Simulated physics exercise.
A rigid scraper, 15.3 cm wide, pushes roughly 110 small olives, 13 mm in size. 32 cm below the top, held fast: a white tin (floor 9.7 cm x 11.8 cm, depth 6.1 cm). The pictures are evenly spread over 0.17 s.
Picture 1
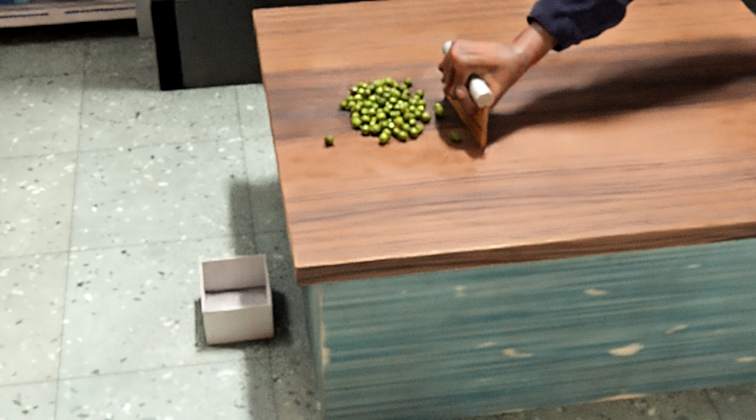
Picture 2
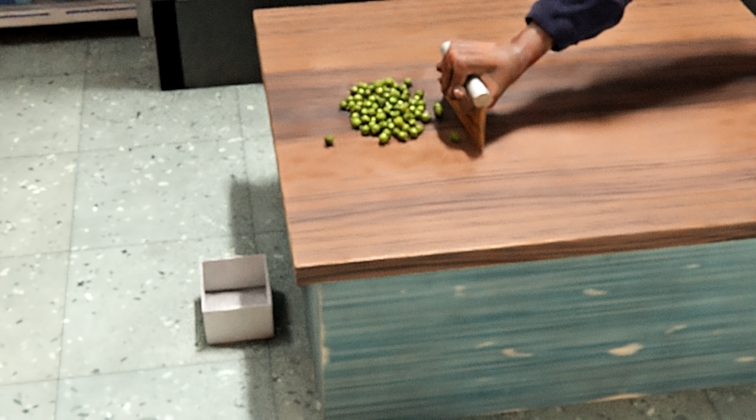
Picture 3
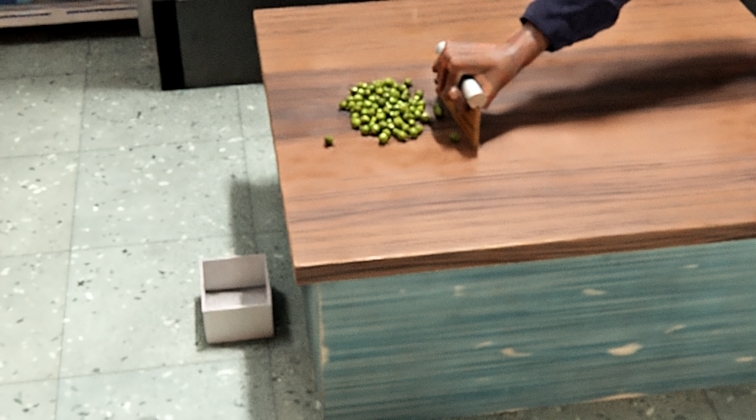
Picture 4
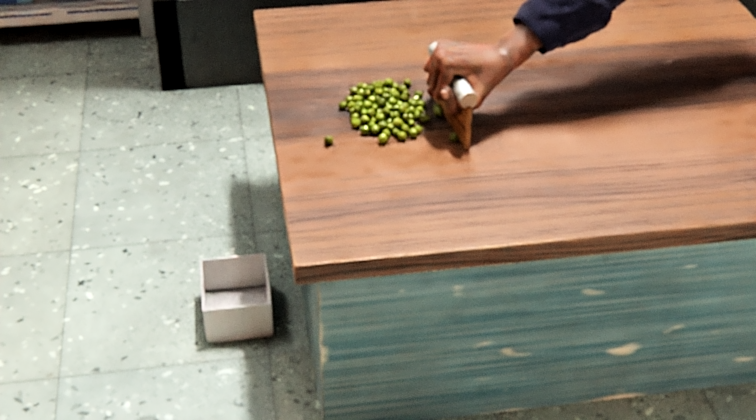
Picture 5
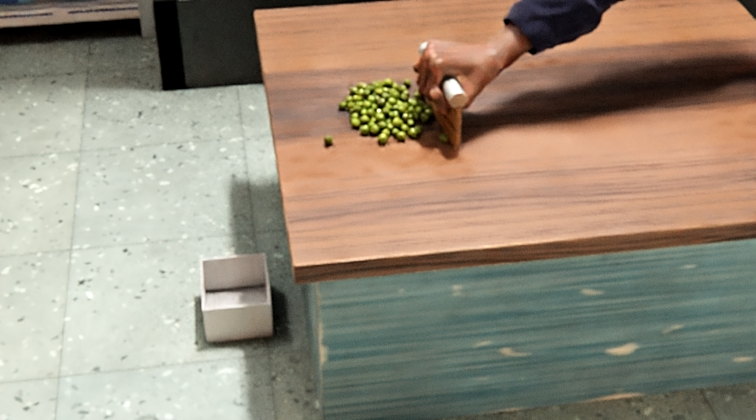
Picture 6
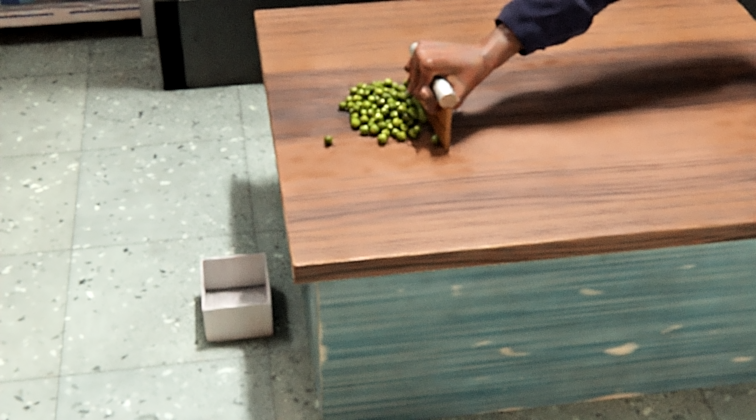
A hand sliding a scraper slowly left across a wooden tabletop, nudging the edge of a pile of small green olives.
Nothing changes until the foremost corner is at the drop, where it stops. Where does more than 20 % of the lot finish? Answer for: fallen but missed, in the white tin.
Fallen but missed: Above; in the white tin: Above.
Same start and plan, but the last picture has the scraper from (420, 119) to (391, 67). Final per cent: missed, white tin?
Missed 65, white tin 15.
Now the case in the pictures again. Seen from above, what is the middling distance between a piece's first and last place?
Some 24 cm.
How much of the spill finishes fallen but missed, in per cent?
Roughly 30 per cent.
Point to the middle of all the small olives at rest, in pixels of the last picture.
Near (237, 294).
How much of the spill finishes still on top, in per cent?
About 30 per cent.
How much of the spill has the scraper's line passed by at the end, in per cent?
Some 25 per cent.
Then, 0.28 s after the last picture, scraper 15 cm from its start, spill 18 cm wide; still on top 100 %.
Then, 0.56 s after the last picture, scraper 25 cm from its start, spill 21 cm wide; off the edge, not caught 30 %, still on top 70 %.
Then, 0.80 s after the last picture, scraper 26 cm from its start, spill 23 cm wide; white tin 35 %, off the edge, not caught 35 %, still on top 30 %.
In the end, white tin 40 %, fallen but missed 30 %, still on top 30 %.
